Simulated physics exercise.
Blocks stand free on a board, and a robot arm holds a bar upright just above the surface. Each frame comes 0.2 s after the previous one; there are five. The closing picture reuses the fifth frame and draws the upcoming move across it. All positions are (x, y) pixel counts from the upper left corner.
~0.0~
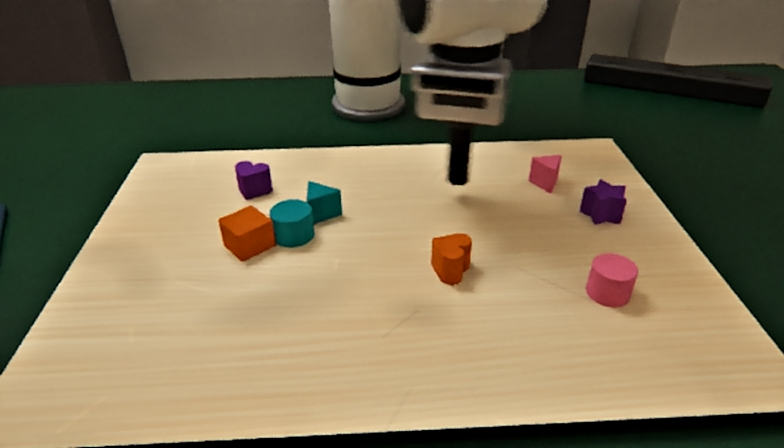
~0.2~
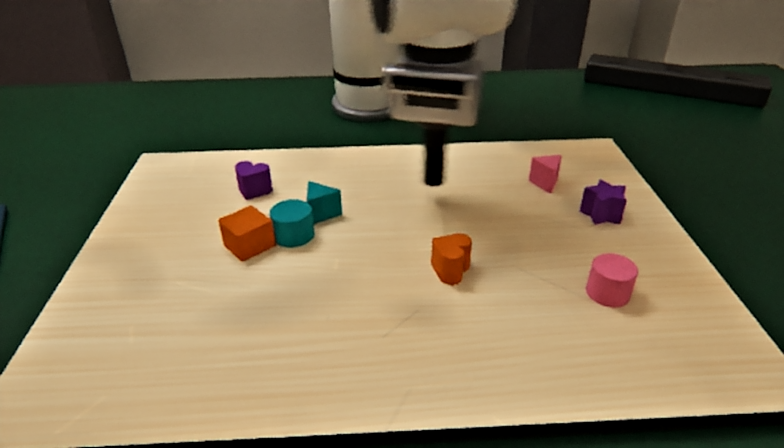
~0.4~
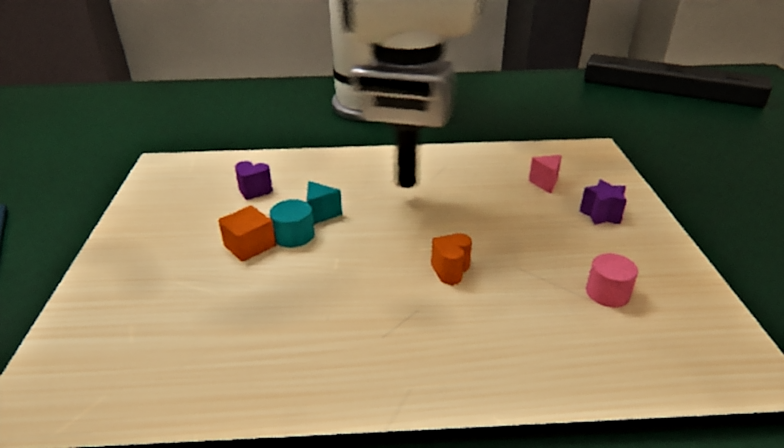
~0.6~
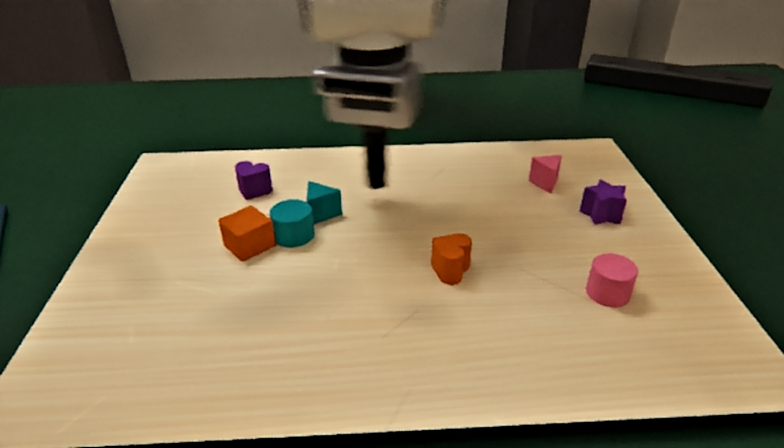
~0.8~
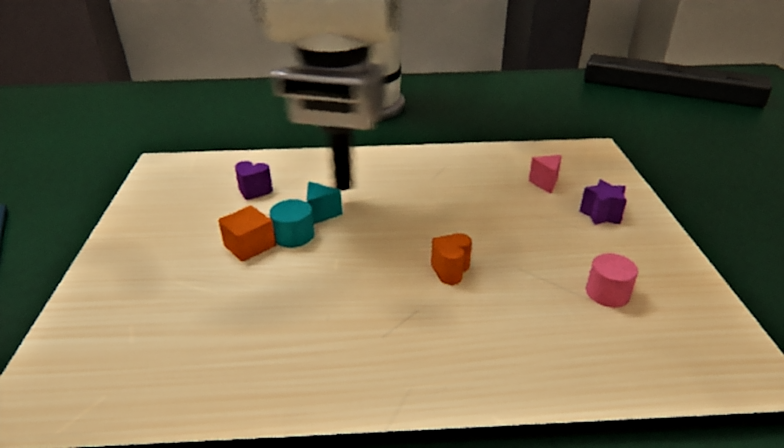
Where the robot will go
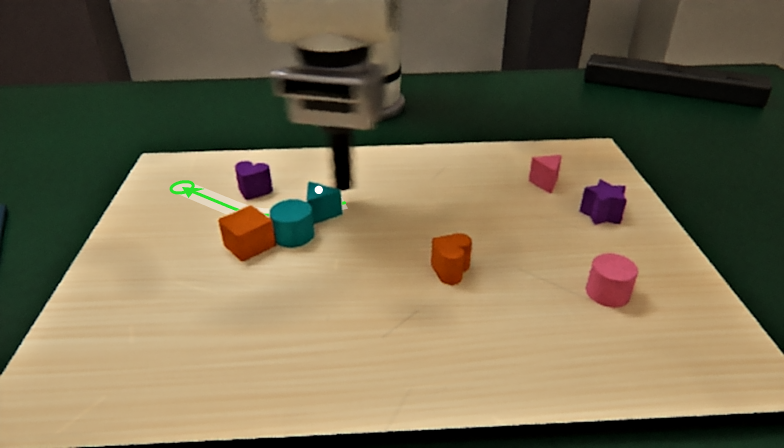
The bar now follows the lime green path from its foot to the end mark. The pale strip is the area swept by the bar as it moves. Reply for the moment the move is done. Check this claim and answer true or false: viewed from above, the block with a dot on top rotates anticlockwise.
It is true.
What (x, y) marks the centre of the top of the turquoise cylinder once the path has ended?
Answer: (284, 222).
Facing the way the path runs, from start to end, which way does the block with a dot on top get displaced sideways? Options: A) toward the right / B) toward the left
I choose B.
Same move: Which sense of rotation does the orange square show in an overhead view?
Rotation: Clockwise.
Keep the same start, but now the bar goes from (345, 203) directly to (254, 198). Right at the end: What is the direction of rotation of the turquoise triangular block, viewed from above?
From above, it looks like the turquoise triangular block goes counterclockwise.
Path on the board, from (345, 203) through (282, 215) and (225, 205) to (182, 187); the dot is on the turquoise triangular block.
The first path, step by step. One third of the way, bar at (278, 197); orange square at (239, 223), turned 25° clockwise; turquoise cylinder at (284, 222); turquoise triangular block at (294, 202), turned 65° anticlockwise.
Two thirds of the way, bar at (221, 188); orange square at (239, 223), turned 25° clockwise; turquoise cylinder at (284, 222); turquoise triangular block at (294, 202), turned 65° anticlockwise.
At the end, bar at (178, 171); orange square at (239, 223), turned 25° clockwise; purple heart block in place; turquoise cylinder at (284, 222); turquoise triangular block at (294, 202), turned 65° anticlockwise.
